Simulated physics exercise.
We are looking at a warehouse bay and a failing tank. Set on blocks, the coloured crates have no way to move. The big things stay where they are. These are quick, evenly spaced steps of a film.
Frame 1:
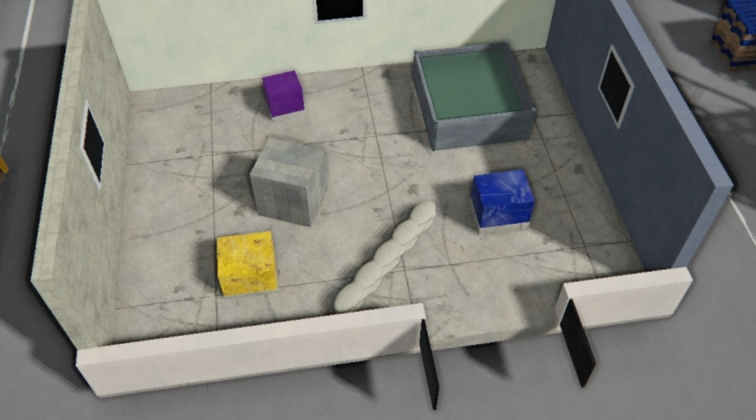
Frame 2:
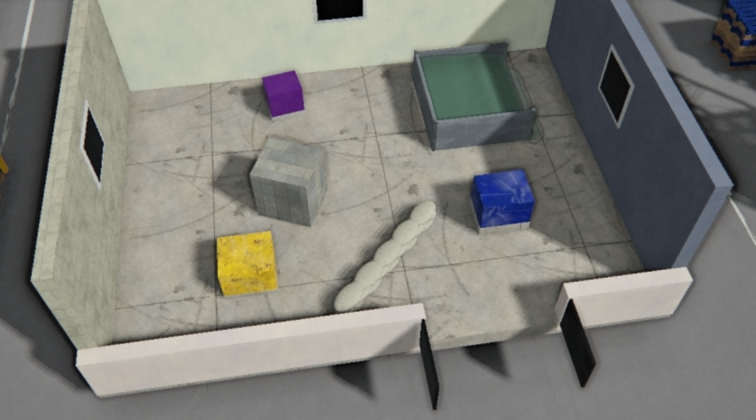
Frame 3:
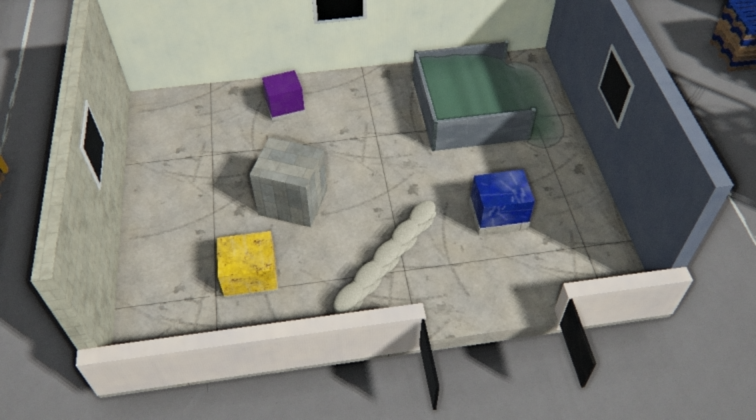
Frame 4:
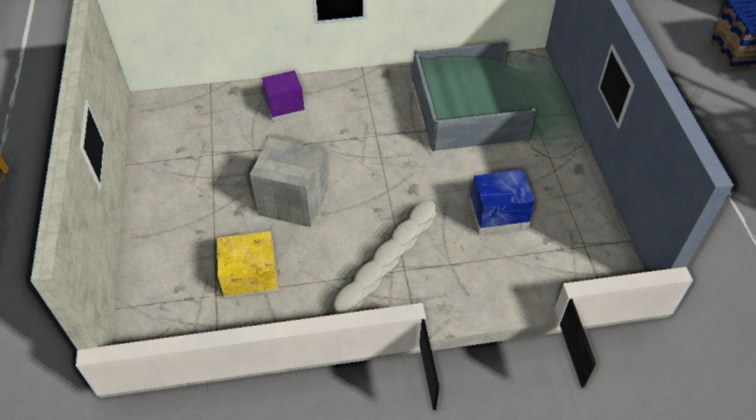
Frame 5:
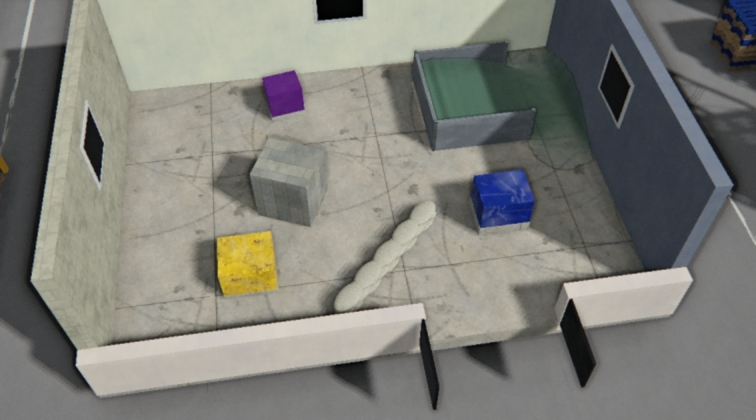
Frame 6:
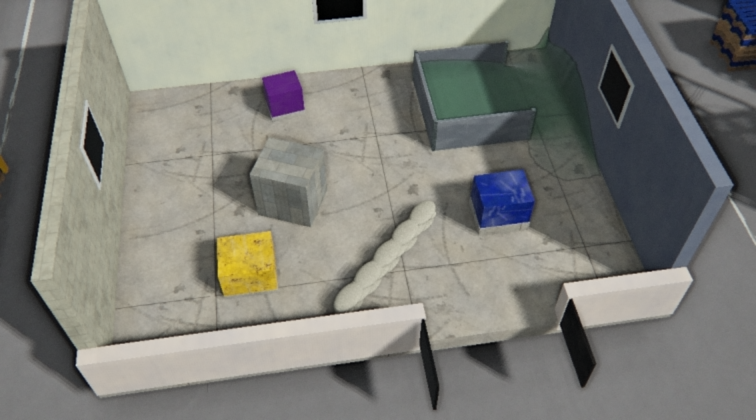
In the video, green water sits still in a grey tank at the back of a warehouse bay, then pours out through its right side and spreads across the floor toward the right wall, while the coloured crates stay still.
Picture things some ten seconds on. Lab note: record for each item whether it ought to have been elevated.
Result - yellow crate: Dry, no change needed; blue crate: Dry, no change needed; purple crate: Wetted, should be elevated.
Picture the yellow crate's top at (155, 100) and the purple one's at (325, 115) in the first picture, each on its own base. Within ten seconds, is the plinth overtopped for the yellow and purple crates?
Then: The yellow crate ends up wet, the purple crate escapes it.
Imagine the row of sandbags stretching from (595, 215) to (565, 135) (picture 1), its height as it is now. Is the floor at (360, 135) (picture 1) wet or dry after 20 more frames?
Outcome for that point - bone dry.
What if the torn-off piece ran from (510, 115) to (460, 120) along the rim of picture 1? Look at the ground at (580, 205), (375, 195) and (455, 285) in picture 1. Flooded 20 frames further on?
Place one: Reached by the flood. Place two: Reached by the flood. Place three: Reached by the flood.
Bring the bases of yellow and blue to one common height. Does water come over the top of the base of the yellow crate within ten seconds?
As it turns out, the yellow crate stays unflooded.
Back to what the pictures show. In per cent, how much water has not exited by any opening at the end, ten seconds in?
My figure: Some 84 per cent.
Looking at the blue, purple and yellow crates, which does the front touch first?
That would be the crate marked blue.
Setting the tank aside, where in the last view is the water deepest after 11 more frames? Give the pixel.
About at (546, 55).
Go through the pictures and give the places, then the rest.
Still water in the tank at (472, 84), in the first frame.
Water pours out at (514, 96) and has run to (531, 141), in the second frame.
Water pours out at (514, 97) and has run to (546, 145), in the third frame.
The front is at (583, 138), out from the gap at (513, 98), in the fourth frame.
Water pours out at (513, 98) and has run to (591, 157), in the fifth frame.
Water pours out at (513, 98) and has run to (598, 172), in the sixth frame.
A moment on, water covers 10 % of the floor; the yellow crate not reached, the blue crate not reached, the purple crate not reached.
Next, water covers 25 % of the floor; the yellow crate not reached, the blue crate water round its plinth, the purple crate not reached.
Then, water covers 35 % of the floor; the yellow crate not reached, the blue crate water round its plinth, the purple crate water round its plinth.
Later, water covers 55 % of the floor; the yellow crate not reached, the blue crate water round its plinth, the purple crate water round its plinth.
In the end, water covers 90 % of the floor; the yellow crate stayed above the water, the blue crate stayed above the water, the purple crate was topped.
